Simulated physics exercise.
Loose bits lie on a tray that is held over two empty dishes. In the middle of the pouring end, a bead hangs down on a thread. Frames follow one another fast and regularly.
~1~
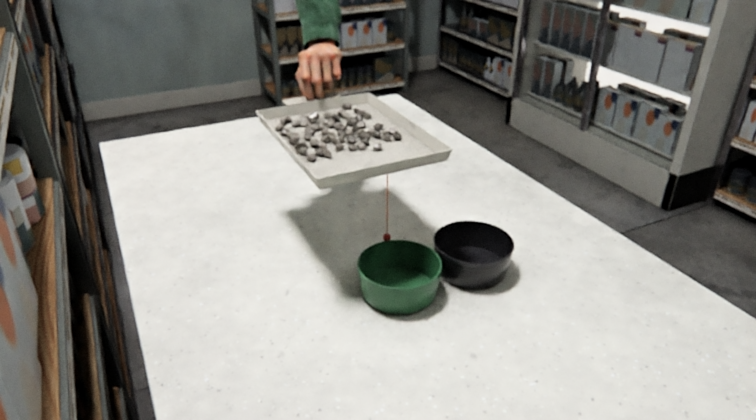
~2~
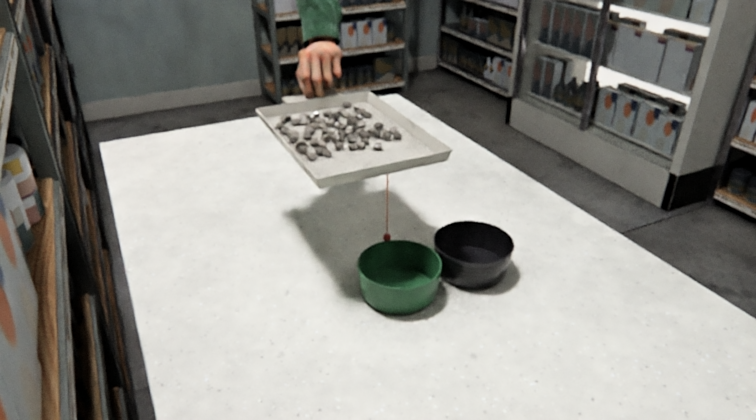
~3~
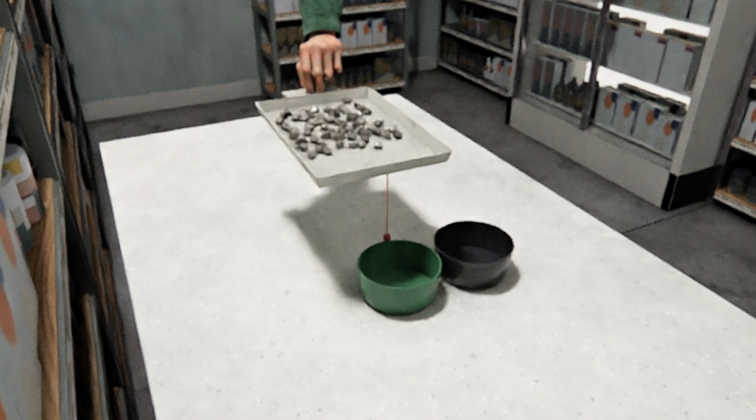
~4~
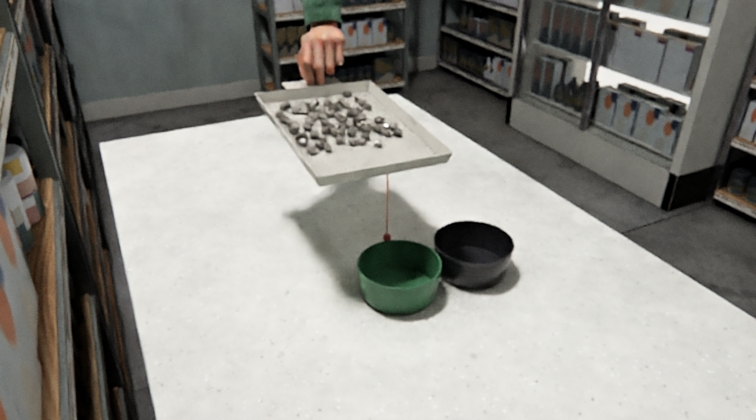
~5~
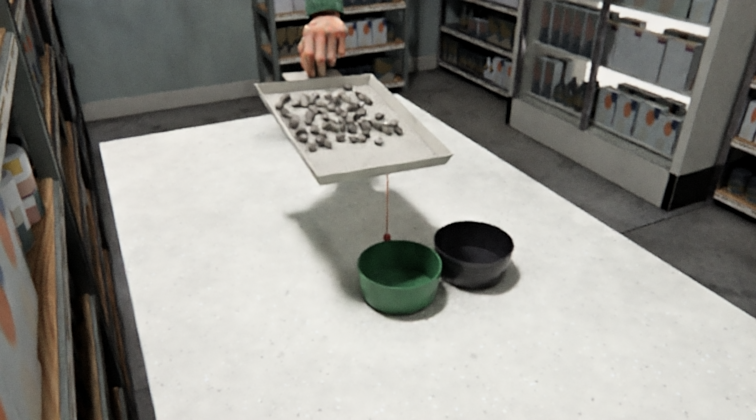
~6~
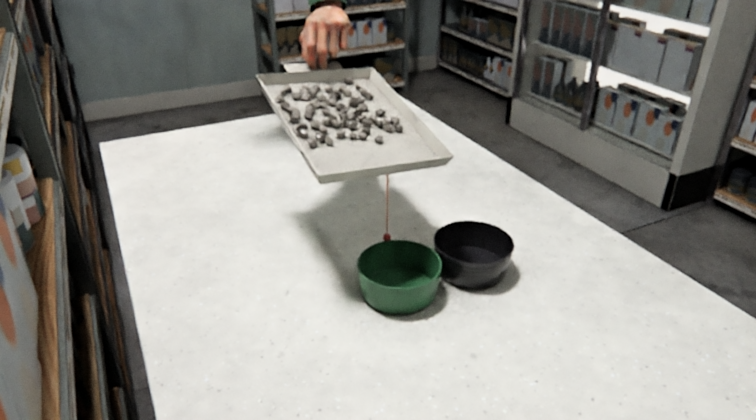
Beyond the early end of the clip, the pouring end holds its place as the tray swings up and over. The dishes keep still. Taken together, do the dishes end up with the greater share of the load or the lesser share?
Well, most of it stays in the dishes by the end.
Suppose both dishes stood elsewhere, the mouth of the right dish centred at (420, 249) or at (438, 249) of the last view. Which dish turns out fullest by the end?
In the first try it's the rightmost dish, and in the second it's the rightmost dish.
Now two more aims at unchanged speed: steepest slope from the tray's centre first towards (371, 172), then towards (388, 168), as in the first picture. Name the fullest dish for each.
So, the dish at the left the first time round, the dish at the left the second.
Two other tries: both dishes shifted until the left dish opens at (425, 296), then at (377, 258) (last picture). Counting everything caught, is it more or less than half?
Taking the tries in order: A minor share, followed by a major share.
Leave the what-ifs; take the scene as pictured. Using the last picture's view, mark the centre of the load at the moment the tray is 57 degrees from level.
The centre of the load shows up near (417, 155) in the last view.
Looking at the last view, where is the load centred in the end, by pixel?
The centre comes to rest close to (455, 269).
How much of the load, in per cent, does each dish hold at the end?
Left dish 30 per cent; right dish 60 per cent.
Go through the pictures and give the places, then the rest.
In the first picture, corners of the pouring end near (319, 176) and (448, 148), level; middle of the load near (341, 134), bits of gravel; left dish near (420, 298); right dish near (496, 273); bead on its thread near (387, 237).
In the second picture, corners of the pouring end near (319, 176) and (448, 149), level; middle of the load near (341, 133).
In the third picture, corners of the pouring end near (319, 175) and (448, 150), tipped barely, lowest at the right corner; middle of the load near (341, 130).
In the fourth picture, corners of the pouring end near (320, 174) and (449, 151), tipped a little, lowest at the right corner; middle of the load near (342, 125).
In the fifth picture, corners of the pouring end near (320, 173) and (449, 153), tipped a little, lowest at the right corner; middle of the load near (342, 121).
In the sixth picture, corners of the pouring end near (321, 172) and (449, 154), tipped a little, lowest at the right corner; middle of the load near (343, 116); left dish near (420, 298); right dish near (496, 273).
Shortly afterwards, tray tipped steeply; all but a few on the tray; a little in the air.
Next, tray tipped right over; near half on the tray; a little in the left dish; near a quarter in the right dish; a little outside both; a little in the air.
Some moments later, tray tipped past a quarter turn; near a quarter in the left dish; near half in the right dish; a little outside both.
In the end, tray tipped past a quarter turn; near a quarter in the left dish; near half in the right dish; a little outside both.
